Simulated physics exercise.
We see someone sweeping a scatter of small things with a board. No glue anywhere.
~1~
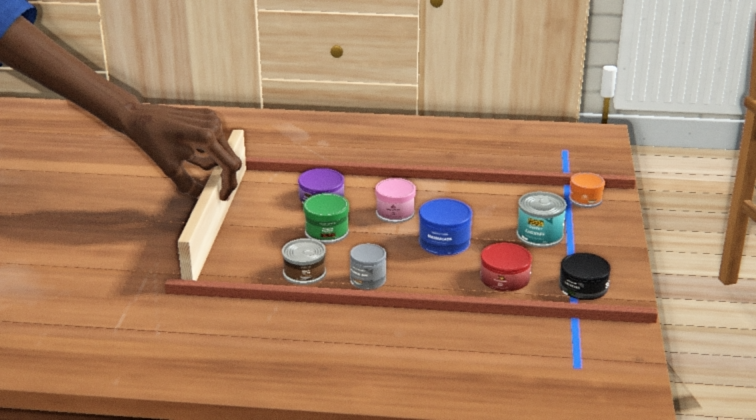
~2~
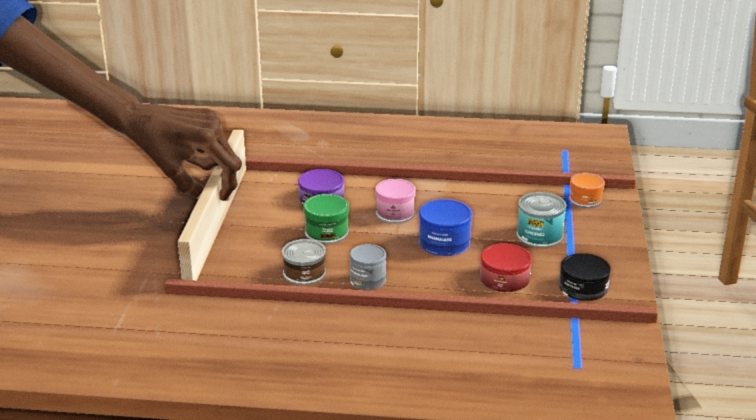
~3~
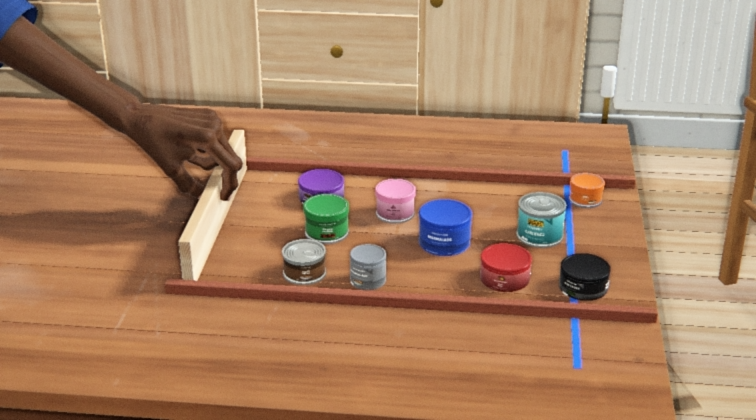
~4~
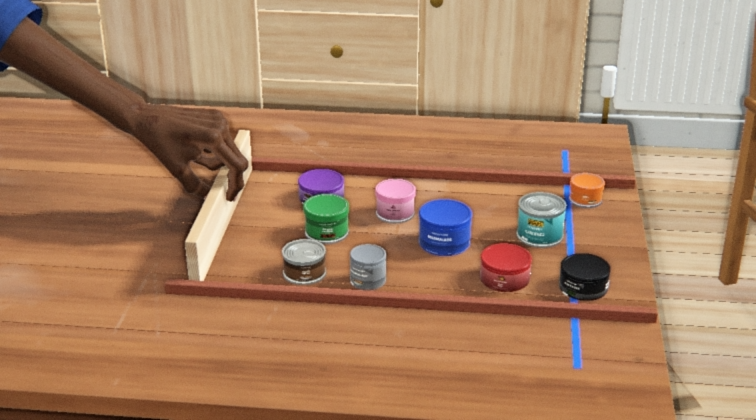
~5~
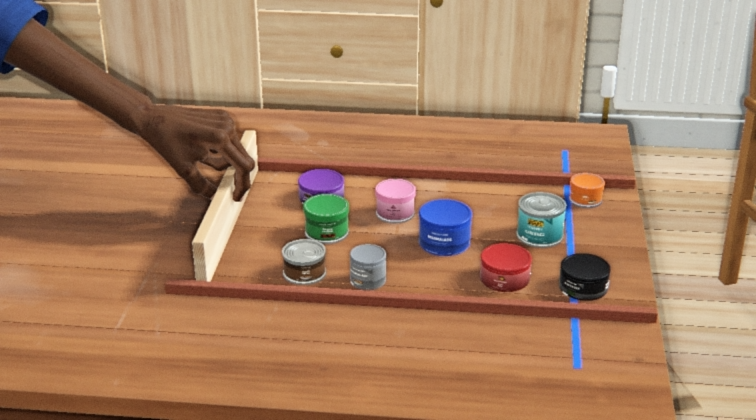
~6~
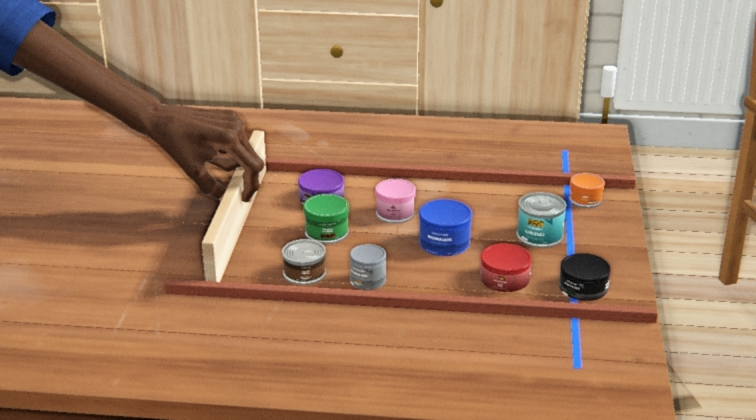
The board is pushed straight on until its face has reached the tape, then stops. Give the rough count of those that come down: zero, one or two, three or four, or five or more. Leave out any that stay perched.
The number that fall off is one or two.
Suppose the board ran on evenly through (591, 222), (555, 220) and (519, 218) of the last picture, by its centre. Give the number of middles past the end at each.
The counts: 5, 1 and 0.
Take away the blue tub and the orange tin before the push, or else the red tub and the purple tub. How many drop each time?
First 0, then 0.
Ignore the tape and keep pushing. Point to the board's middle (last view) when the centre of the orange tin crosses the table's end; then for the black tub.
About (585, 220), and (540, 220) for the other.
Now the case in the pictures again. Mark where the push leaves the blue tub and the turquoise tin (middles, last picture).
The blue tub at (637, 255), the turquoise tin at (631, 224).
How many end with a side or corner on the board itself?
It touches 5.
Soon after, none off yet; orange tin at rest near (587, 191); black tub at rest near (585, 277); turquoise tin at rest near (541, 220).
In the end, the number that fall off is one or two; gone, black tub.
